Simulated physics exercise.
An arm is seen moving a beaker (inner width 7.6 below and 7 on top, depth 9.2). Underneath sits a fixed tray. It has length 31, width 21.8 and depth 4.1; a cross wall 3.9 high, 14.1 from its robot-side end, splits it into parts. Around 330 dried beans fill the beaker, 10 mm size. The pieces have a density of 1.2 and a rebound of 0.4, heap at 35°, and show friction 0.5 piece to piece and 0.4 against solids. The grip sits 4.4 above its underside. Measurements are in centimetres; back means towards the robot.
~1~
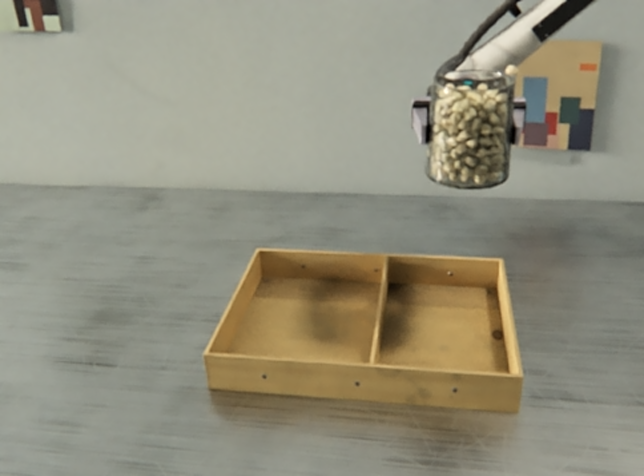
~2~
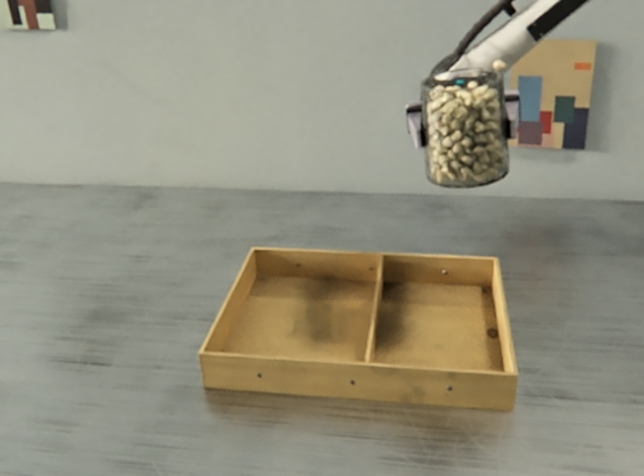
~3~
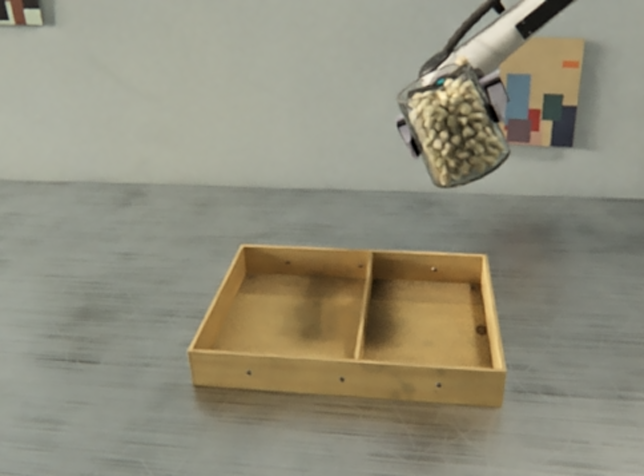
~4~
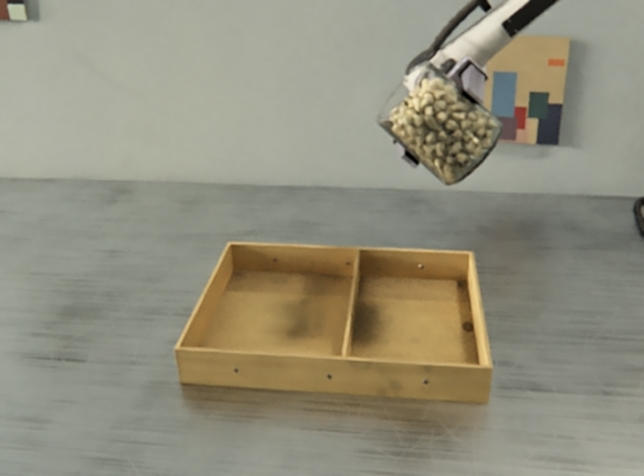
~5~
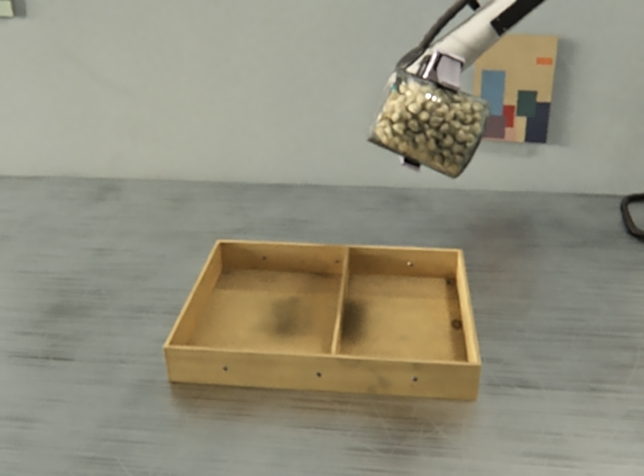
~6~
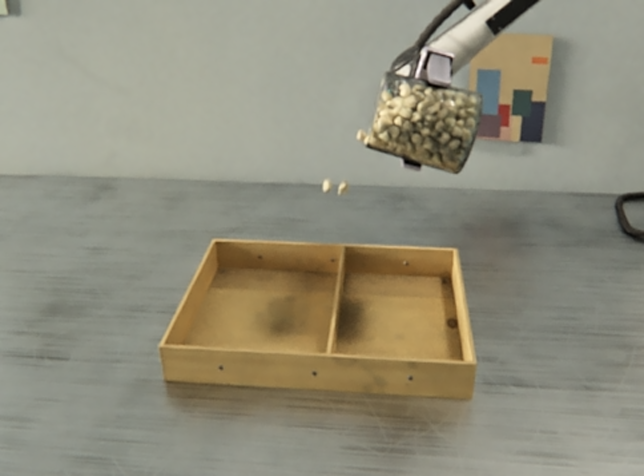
The clip shows a robot arm holding a clear beaker full of pale dried beans above a divided wooden tray, gradually tilting it to the left until a few beans drop from its mouth into the air.
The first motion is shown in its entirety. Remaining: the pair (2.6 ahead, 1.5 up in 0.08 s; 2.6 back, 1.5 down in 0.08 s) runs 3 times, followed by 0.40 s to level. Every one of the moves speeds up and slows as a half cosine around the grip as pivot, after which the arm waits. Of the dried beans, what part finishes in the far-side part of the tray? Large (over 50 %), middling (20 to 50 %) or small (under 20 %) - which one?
Large.
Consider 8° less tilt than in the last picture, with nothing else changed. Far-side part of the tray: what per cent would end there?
About 50 percent.
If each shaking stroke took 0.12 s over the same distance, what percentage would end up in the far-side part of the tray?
It would come to roughly 35 %.
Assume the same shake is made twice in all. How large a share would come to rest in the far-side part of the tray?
Roughly 60 percent.
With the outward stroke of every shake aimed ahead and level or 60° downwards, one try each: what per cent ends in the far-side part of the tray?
I'd say close to 45 percent for the first and close to 15 percent for the second.
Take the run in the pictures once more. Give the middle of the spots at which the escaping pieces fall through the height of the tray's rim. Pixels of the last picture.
I'd put it somewhere near (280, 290).
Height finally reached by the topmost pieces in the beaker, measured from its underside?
I'd say near 4.5 cm from the bottom.
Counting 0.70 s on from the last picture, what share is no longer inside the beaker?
Near 65 per cent.
Then, 0.35 s after the last picture, tilted 76° forward, highest piece 27 above the table; 144 in the beaker, 126 in the far-side part, 61 in flight or on a rim.
Then, 0.70 s after the last picture, tilted 31° forward, highest piece 28 above the table; 211 in the far-side part, 110 in the beaker, 7 in the robot-side part, 1 on the table or floor, 2 in flight or on a rim.
Then, 1.08 s after the last picture, level, highest piece 26 above the table; 213 in the far-side part, 110 in the beaker, 7 in the robot-side part, 1 on the table or floor.
Then, 2.13 s after the last picture, level, highest piece 25 above the table; 213 in the far-side part, 110 in the beaker, 7 in the robot-side part, 1 on the table or floor.
Final count, 213 in the far-side part, 110 in the beaker, 7 in the robot-side part, 1 on the table or floor. That is 64 % in the far-side part of the tray.
